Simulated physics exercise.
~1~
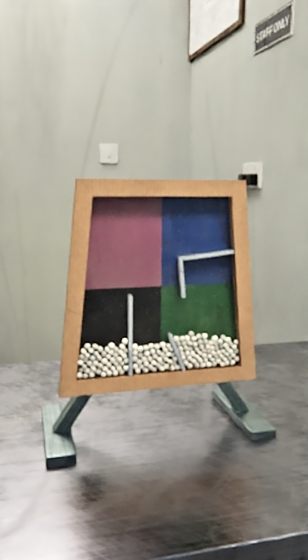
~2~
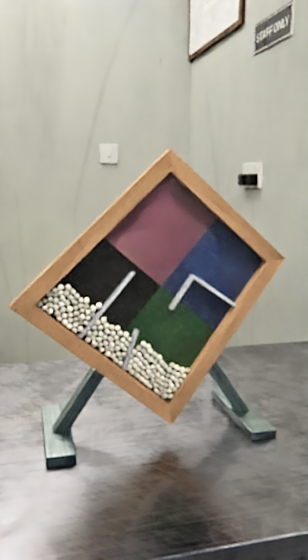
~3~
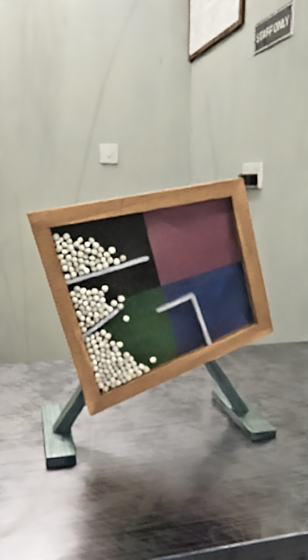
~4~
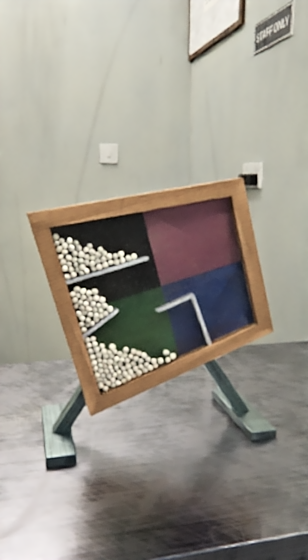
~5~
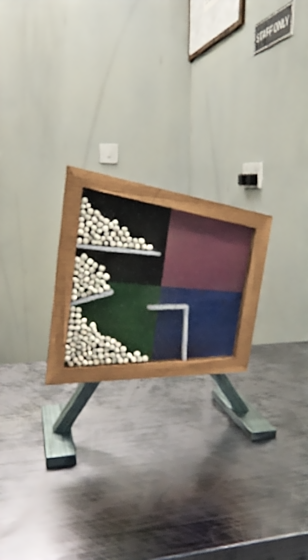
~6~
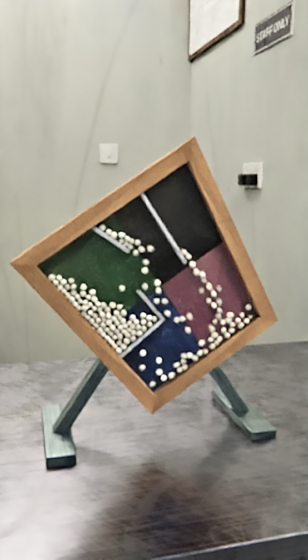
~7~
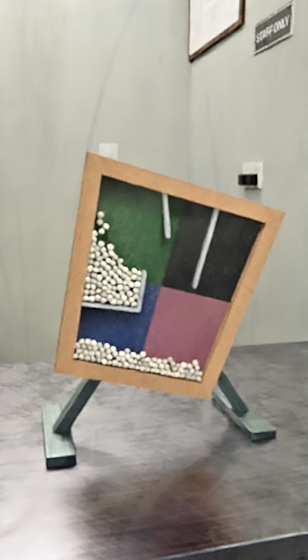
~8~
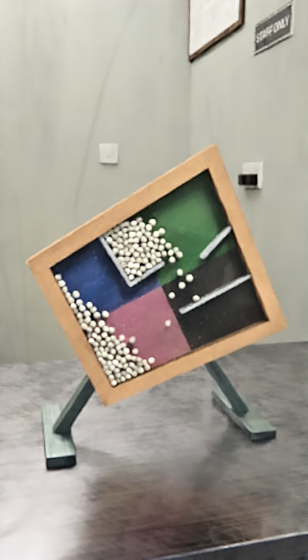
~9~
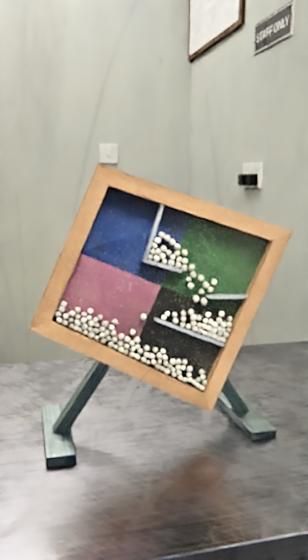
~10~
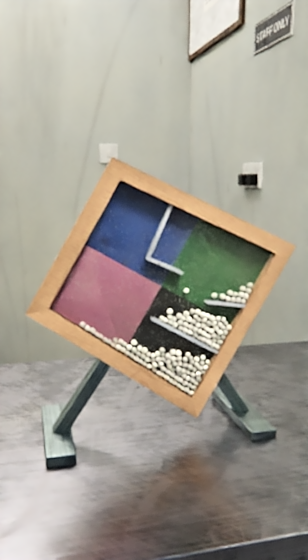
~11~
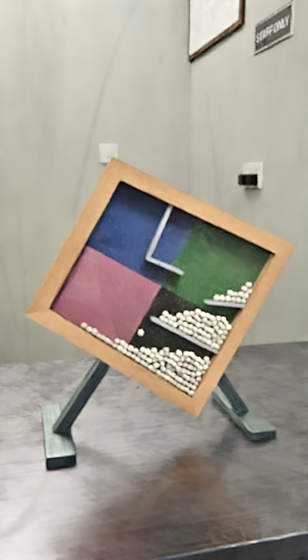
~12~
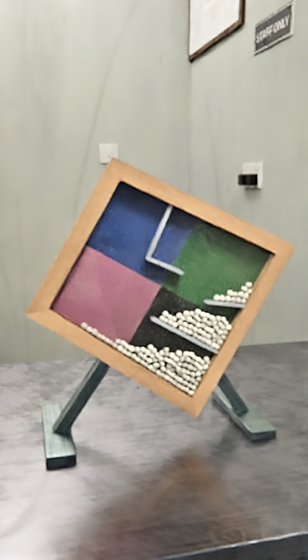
A wooden-framed box with four coloured quarters turned clockwise on its stand, paused, then turned much further, sending small white balls tumbling past the inner ledges until they settled at the lower right, mostly in black, with a few in green and pink.
